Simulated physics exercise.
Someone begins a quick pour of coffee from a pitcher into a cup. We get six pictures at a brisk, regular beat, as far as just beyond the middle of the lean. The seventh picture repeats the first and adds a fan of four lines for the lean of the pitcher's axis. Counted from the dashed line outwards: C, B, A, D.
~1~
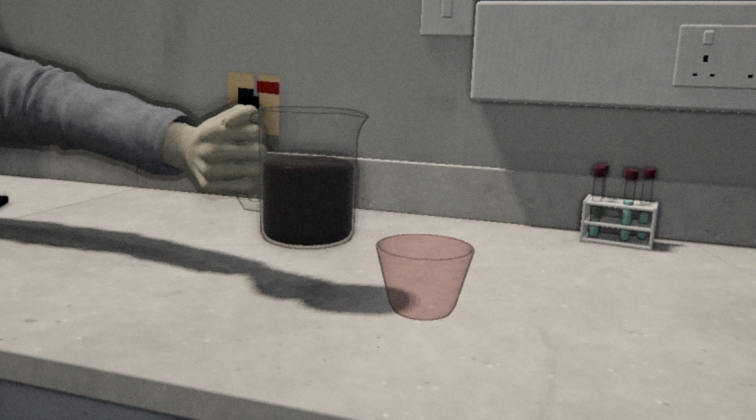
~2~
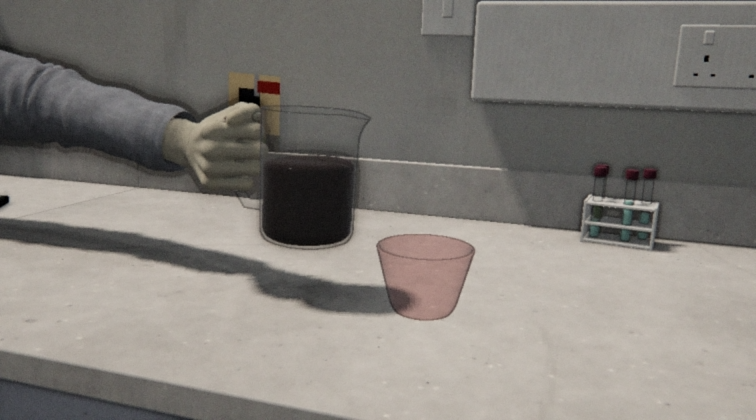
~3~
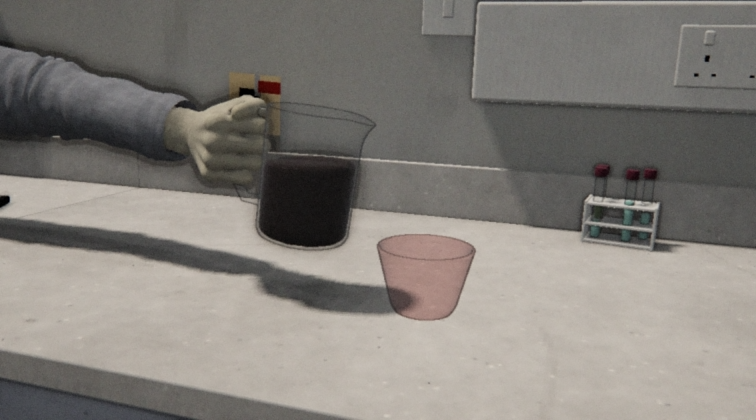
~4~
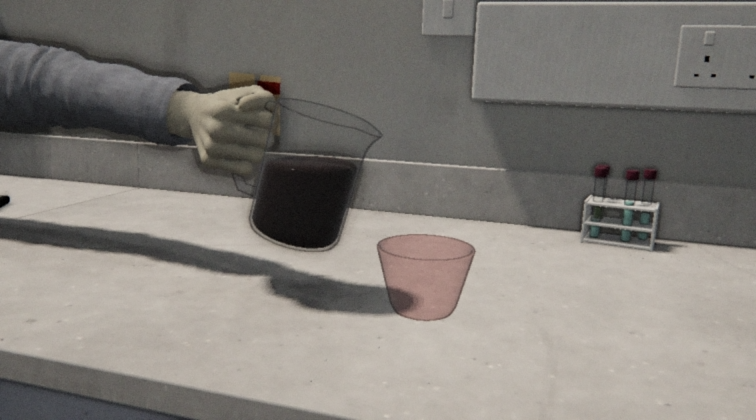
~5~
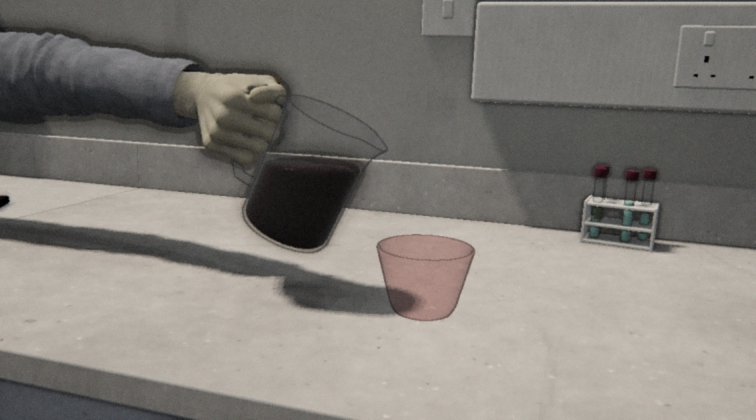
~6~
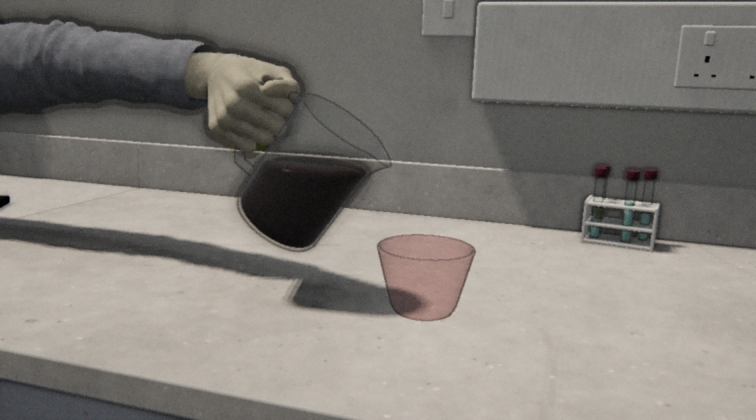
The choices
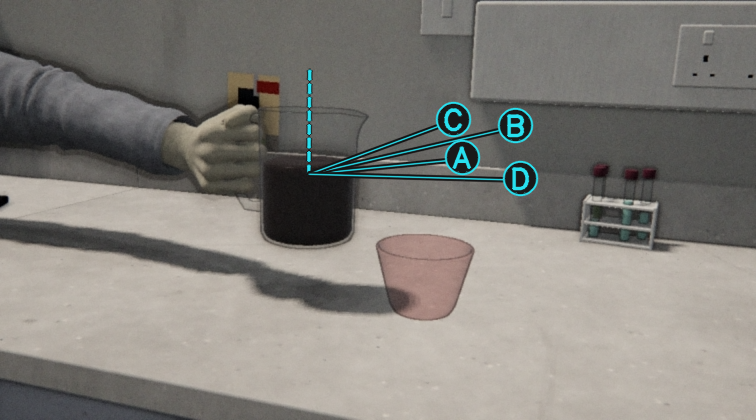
A pale speckled countertop against a grey wall, with white socket panels at the upper right, is seen from slightly above by a still camera. A gloved hand in a grey-blue sleeve holds a clear pitcher of dark liquid at left, behind a translucent pink cup near the centre, with a small rack of red-topped tubes at right. The hand lifts slightly and tilts the pitcher steadily rightward.
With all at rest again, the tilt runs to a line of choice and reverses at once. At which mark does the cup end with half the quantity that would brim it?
The answer is line C.
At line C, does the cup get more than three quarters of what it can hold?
No, less.
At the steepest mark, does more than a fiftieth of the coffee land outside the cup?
Yes.
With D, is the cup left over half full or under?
Over half.
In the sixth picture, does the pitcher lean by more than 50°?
No.
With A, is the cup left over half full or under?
Over half.
On the marked copy, A at (445, 160); B at (499, 130); C at (437, 126); D at (503, 179).
Choosing A, the cup ends with about 87 % of what it can hold; 11 % of the coffee is spilt.
Choosing B, the cup ends with about 75 % of what it can hold; 3 % of the coffee is spilt.
Choosing C, the cup ends with about 52 % of what it can hold.
Choosing D, the cup is filled to the brim; 17 % of the coffee is spilt.
